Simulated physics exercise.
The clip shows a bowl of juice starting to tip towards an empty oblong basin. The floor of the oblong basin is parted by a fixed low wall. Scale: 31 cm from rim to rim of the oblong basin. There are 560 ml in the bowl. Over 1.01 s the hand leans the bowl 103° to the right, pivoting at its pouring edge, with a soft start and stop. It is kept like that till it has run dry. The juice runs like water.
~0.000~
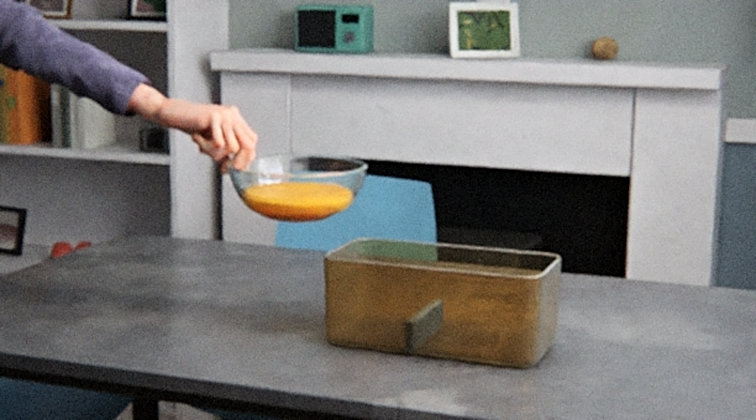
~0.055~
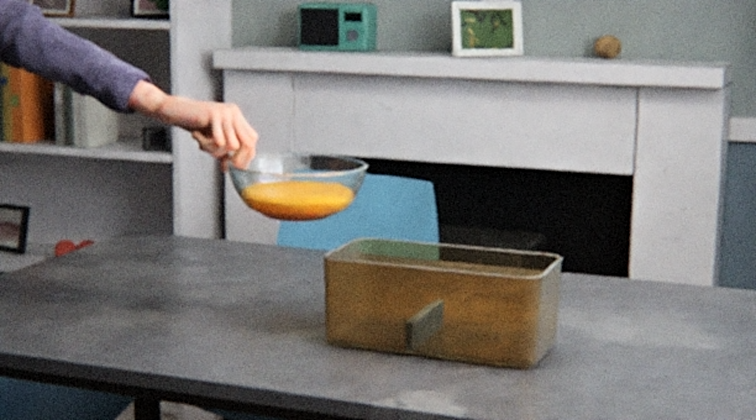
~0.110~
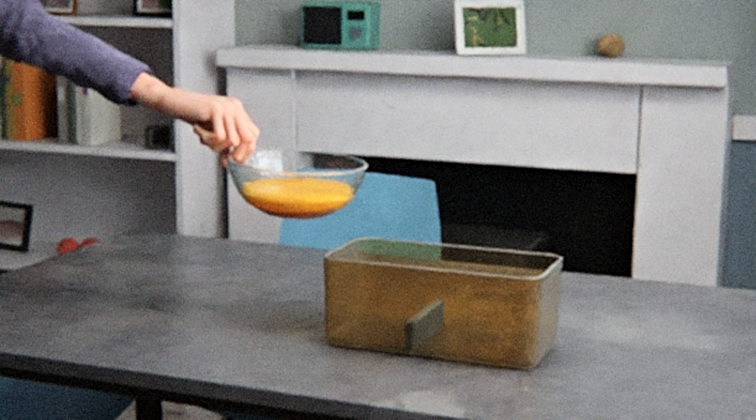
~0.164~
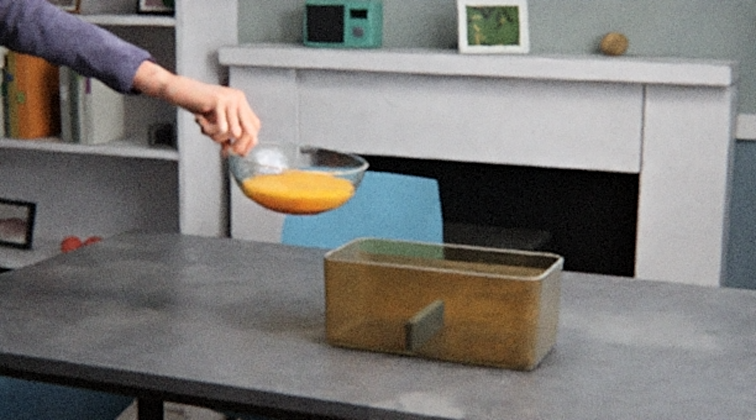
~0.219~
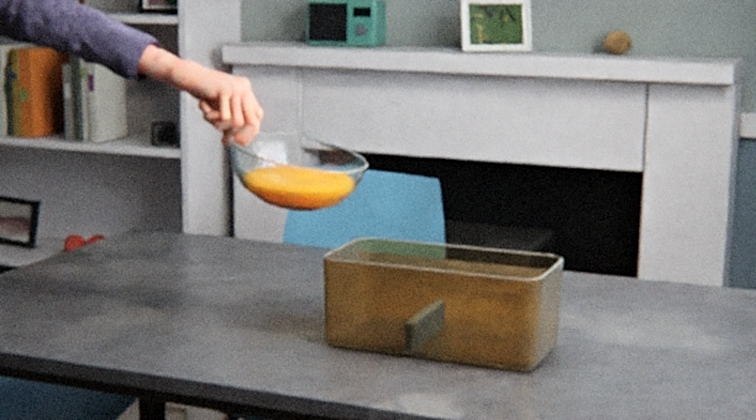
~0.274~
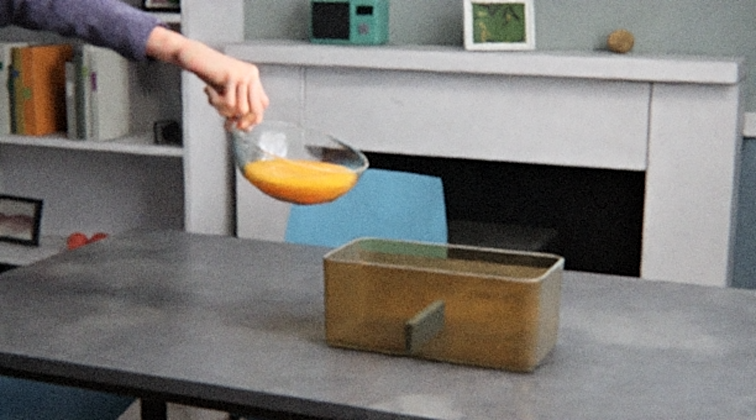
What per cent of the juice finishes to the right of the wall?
The far part has some 64 per cent.
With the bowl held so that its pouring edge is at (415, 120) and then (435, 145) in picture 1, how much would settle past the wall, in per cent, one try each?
In turn about 90 and 90 per cent.
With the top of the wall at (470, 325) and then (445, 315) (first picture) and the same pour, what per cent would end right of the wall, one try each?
In turn about 15 and 10 per cent.
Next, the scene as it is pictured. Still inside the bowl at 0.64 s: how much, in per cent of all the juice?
About 44 per cent.
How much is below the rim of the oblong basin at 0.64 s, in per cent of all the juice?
About 7 per cent.
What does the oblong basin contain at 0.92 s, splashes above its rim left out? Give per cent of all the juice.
Some 88 per cent.
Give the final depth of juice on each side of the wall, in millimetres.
Some 12 mm on the left and 16 mm on the right.
After 0.64 s the tilt is 73° and 45 per cent is still to pour, 7 is left of the wall and 0 right of it.
After 0.92 s the tilt is 101° and 0 per cent is still to pour, 27 is left of the wall and 60 right of it.
After 1.20 s the tilt is 103° and 0 per cent is still to pour, 34 is left of the wall and 64 right of it.
After 1.51 s the tilt is 103° and 0 per cent is still to pour, 35 is left of the wall and 64 right of it.
In the end 35 per cent lies left of the wall, 64 right of it and 1 outside.
